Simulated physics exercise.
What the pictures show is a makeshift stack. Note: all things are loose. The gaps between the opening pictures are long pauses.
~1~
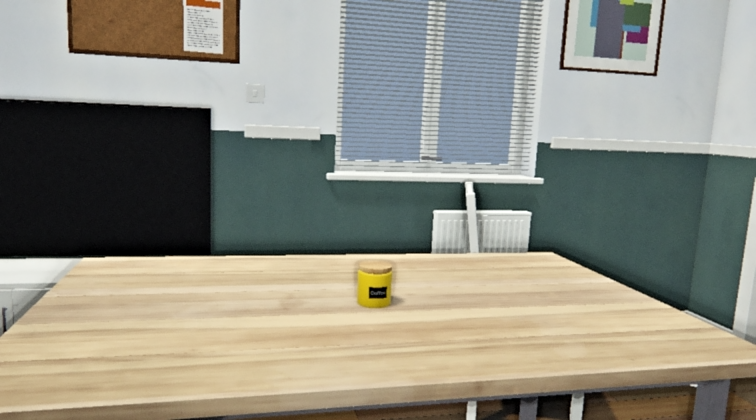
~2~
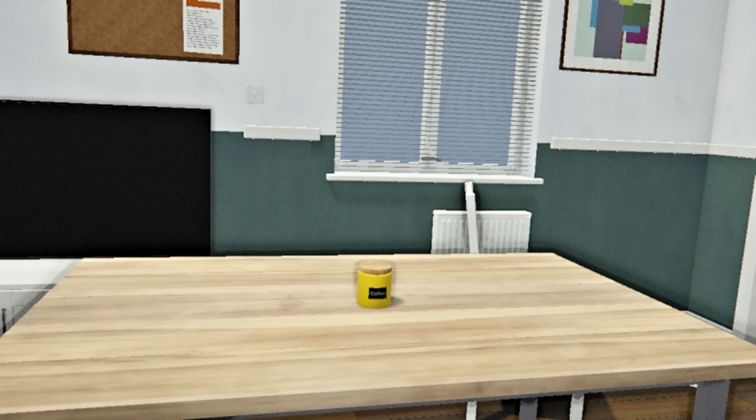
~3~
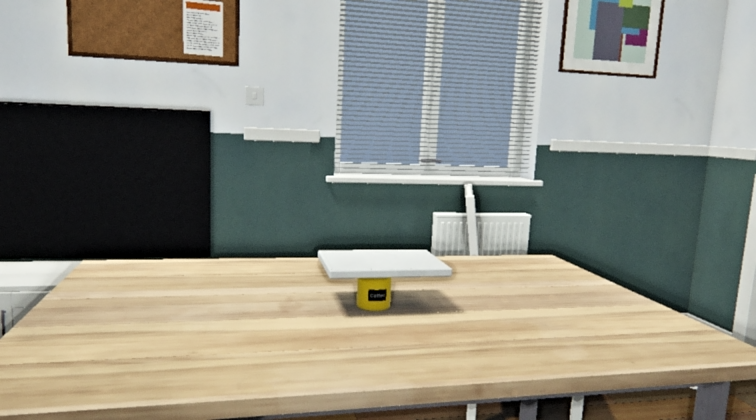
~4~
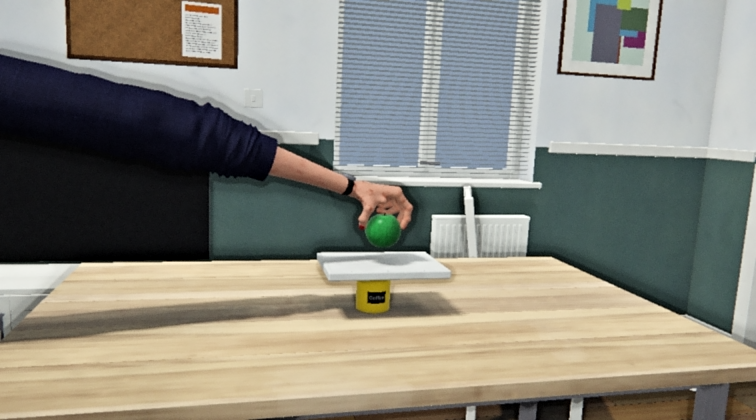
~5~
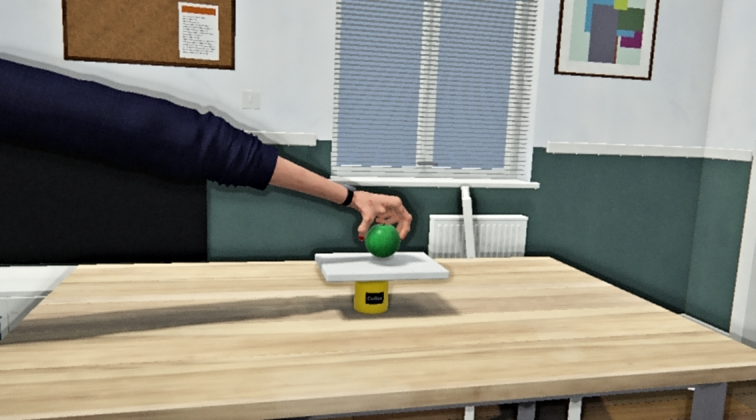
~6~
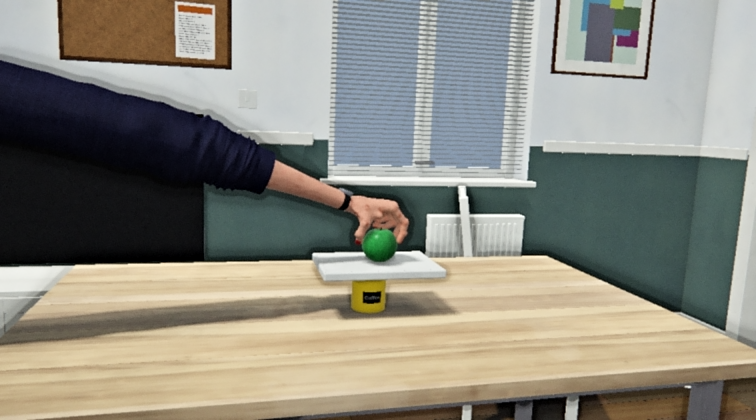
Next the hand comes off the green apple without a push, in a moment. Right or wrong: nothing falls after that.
Right.
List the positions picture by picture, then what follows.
The last thing is not in view yet; yellow jar (375, 284), in the first picture.
The last thing is not in view yet; yellow jar (374, 285), in the second picture.
The last thing is not in view yet; yellow jar (374, 287), in the third picture.
Still above its spot; green apple (383, 231); yellow jar (373, 289), in the fourth picture.
Still above its spot; green apple (383, 241); yellow jar (372, 290), in the fifth picture.
Set down, still held; green apple (380, 245); yellow jar (369, 289), in the sixth picture.
Then, 0.20 s on from there, no change.
Then, 0.40 s on from there, green apple resting near (380, 245).
In the end, all 3 unmoved. At the end, from the last picture's camera, green apple near (380, 245). The stack stays up.
